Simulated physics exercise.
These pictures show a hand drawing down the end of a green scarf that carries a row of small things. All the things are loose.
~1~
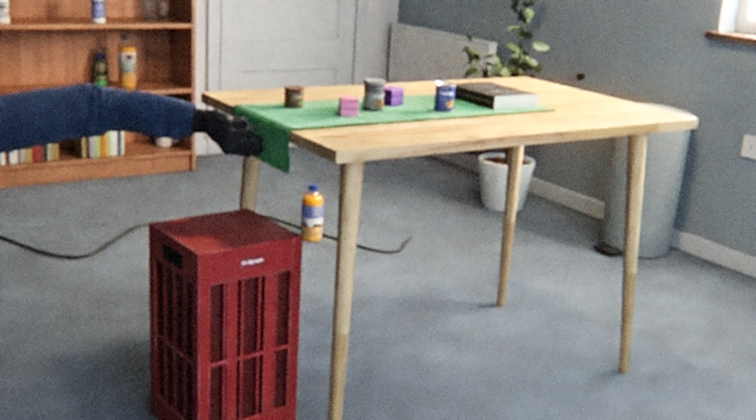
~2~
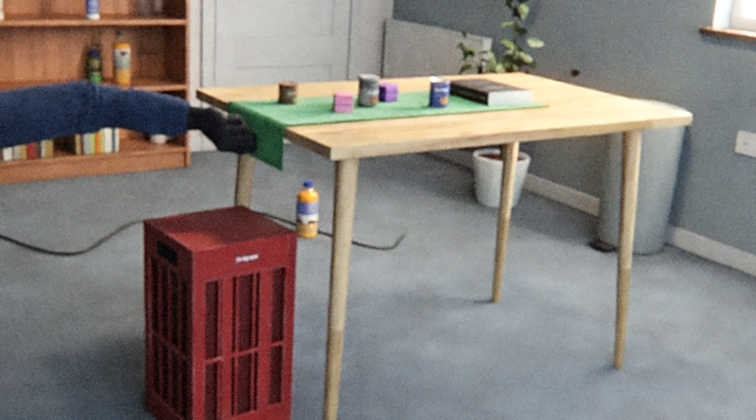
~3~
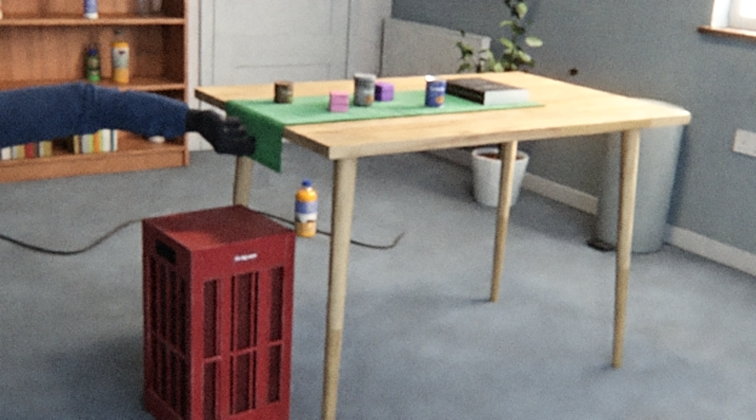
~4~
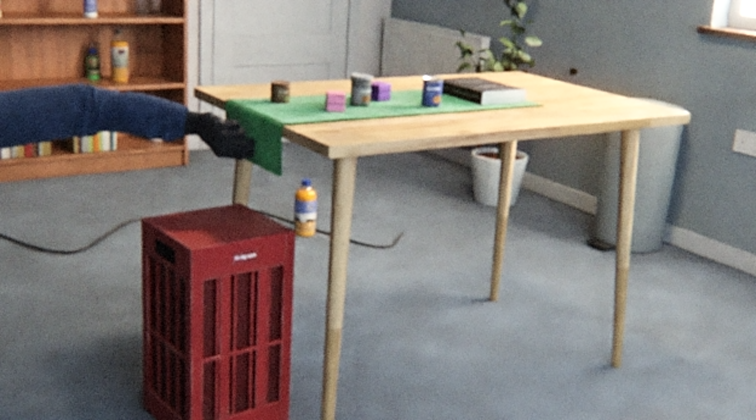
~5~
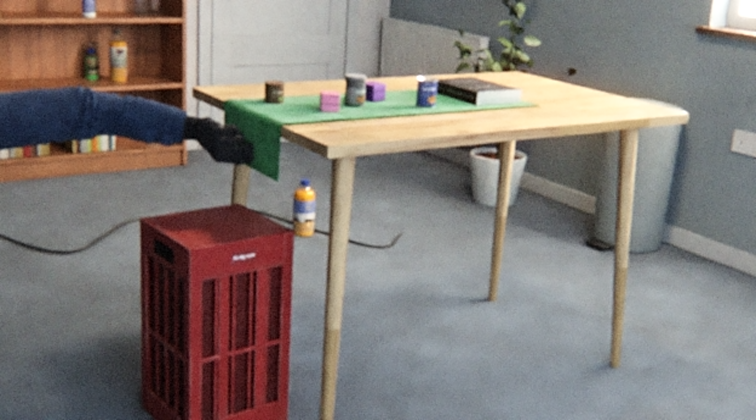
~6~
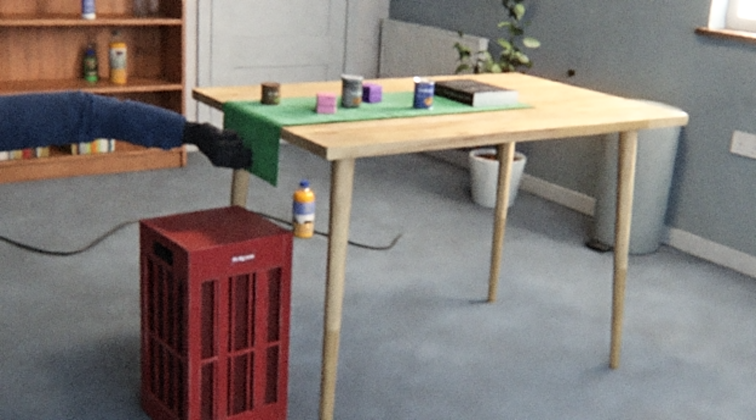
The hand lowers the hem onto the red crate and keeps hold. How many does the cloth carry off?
Over the edge go one.
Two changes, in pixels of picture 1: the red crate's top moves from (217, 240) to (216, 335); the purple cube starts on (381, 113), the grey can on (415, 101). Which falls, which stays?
The purple cube drops off, the grey can does not fall.
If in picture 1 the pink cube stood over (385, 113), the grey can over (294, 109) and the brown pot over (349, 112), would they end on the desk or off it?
The pink cube holds on; the grey can drops off; the brown pot keeps its place on top.
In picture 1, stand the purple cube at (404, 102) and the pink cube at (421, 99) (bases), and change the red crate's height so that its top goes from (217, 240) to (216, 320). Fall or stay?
The purple cube remains up; the pink cube keeps its place on top.
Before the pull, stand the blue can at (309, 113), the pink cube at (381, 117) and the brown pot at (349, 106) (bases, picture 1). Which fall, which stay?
The blue can comes down, the pink cube stays on, the brown pot keeps its place on top.
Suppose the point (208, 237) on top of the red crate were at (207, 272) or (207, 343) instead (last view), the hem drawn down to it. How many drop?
The count: 2 and 4.
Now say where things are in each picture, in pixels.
In the first frame, hem (289, 174); brown pot (294, 87); pink cube (349, 97); grey can (375, 80); purple cube (391, 88); blue can (446, 83); top of the crate (217, 240).
In the second frame, hem (283, 171); brown pot (288, 83).
In the third frame, hem (281, 174); pink cube (339, 93).
In the fourth frame, hem (282, 176); grey can (361, 75); top of the crate (210, 235).
In the fifth frame, hem (279, 182); purple cube (373, 83).
In the sixth frame, hem (276, 187); brown pot (271, 84); pink cube (326, 94); grey can (352, 77); purple cube (370, 85); blue can (424, 80).
Early on, hem near (248, 191); all still up.
Midway, hem on the crate; brown pot gone.
Finally, hem on the crate; brown pot gone. The desk loses one.
